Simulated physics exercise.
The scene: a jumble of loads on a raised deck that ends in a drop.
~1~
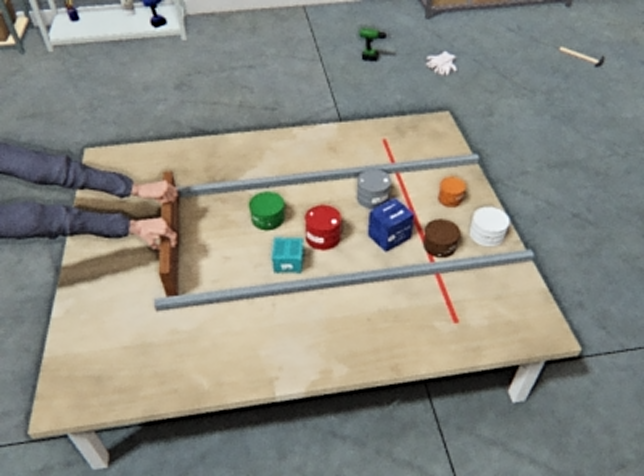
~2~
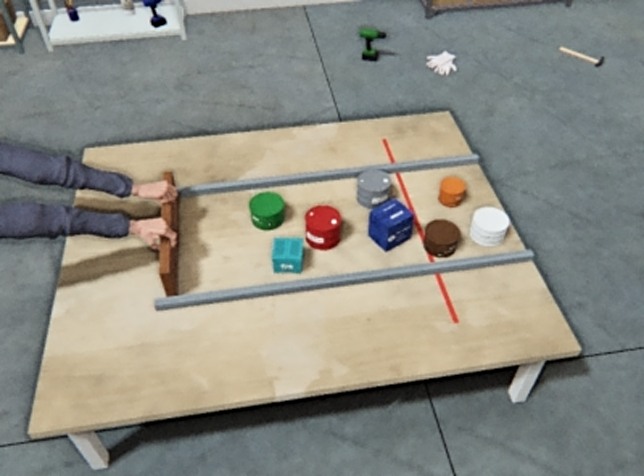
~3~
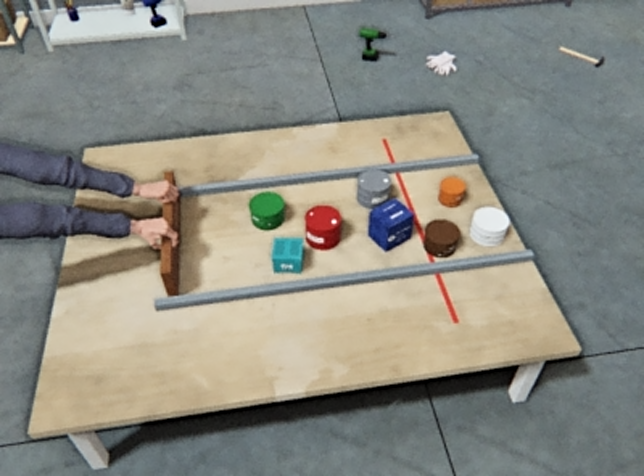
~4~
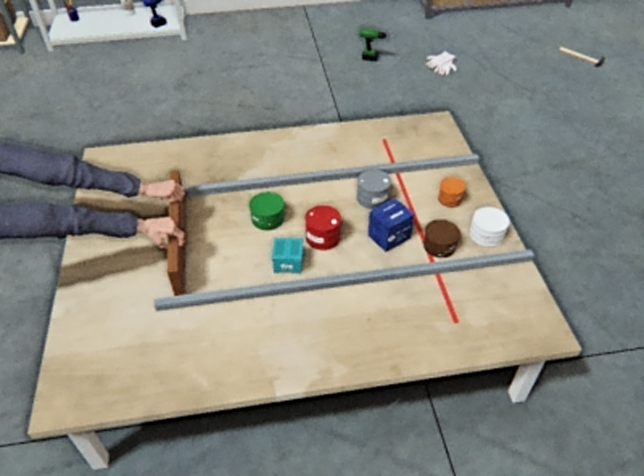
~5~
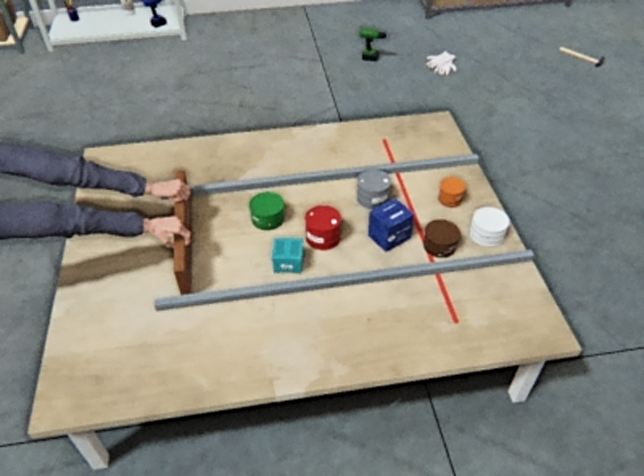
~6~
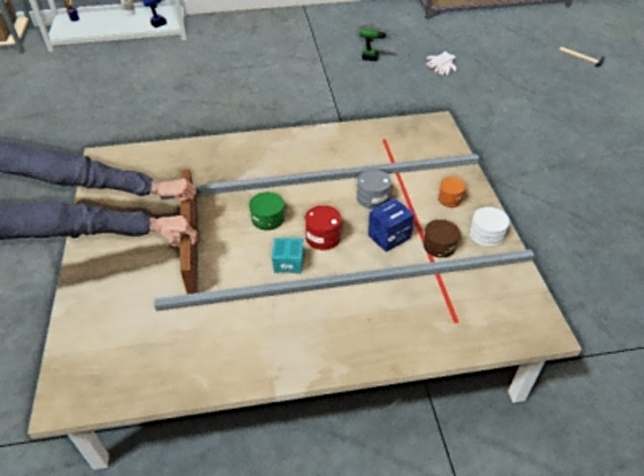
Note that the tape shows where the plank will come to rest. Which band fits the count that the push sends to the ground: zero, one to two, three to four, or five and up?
Nothing is pushed off.
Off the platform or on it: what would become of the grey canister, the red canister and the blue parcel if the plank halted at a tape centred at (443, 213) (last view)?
In the end the grey canister keeps its place, the red canister keeps its place and the blue parcel keeps its place.
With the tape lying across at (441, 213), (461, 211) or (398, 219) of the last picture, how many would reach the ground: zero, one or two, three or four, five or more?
One or two; either three or four; none at all.
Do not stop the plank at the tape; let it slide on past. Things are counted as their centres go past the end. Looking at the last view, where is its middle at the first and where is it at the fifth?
First around (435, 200), then around (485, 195).
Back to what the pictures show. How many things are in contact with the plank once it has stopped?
That would be 3 of them.
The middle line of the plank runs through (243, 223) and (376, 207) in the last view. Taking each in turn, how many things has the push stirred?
Moved so far: 0, later 6.
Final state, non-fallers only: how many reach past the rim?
It comes to 0.
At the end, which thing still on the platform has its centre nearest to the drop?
The foremost one is the white canister.
Soon after, none off yet; white canister at rest near (489, 227); orange pail at rest near (451, 193); brown pail at rest near (441, 239).
At rest, the number that fall off is zero.
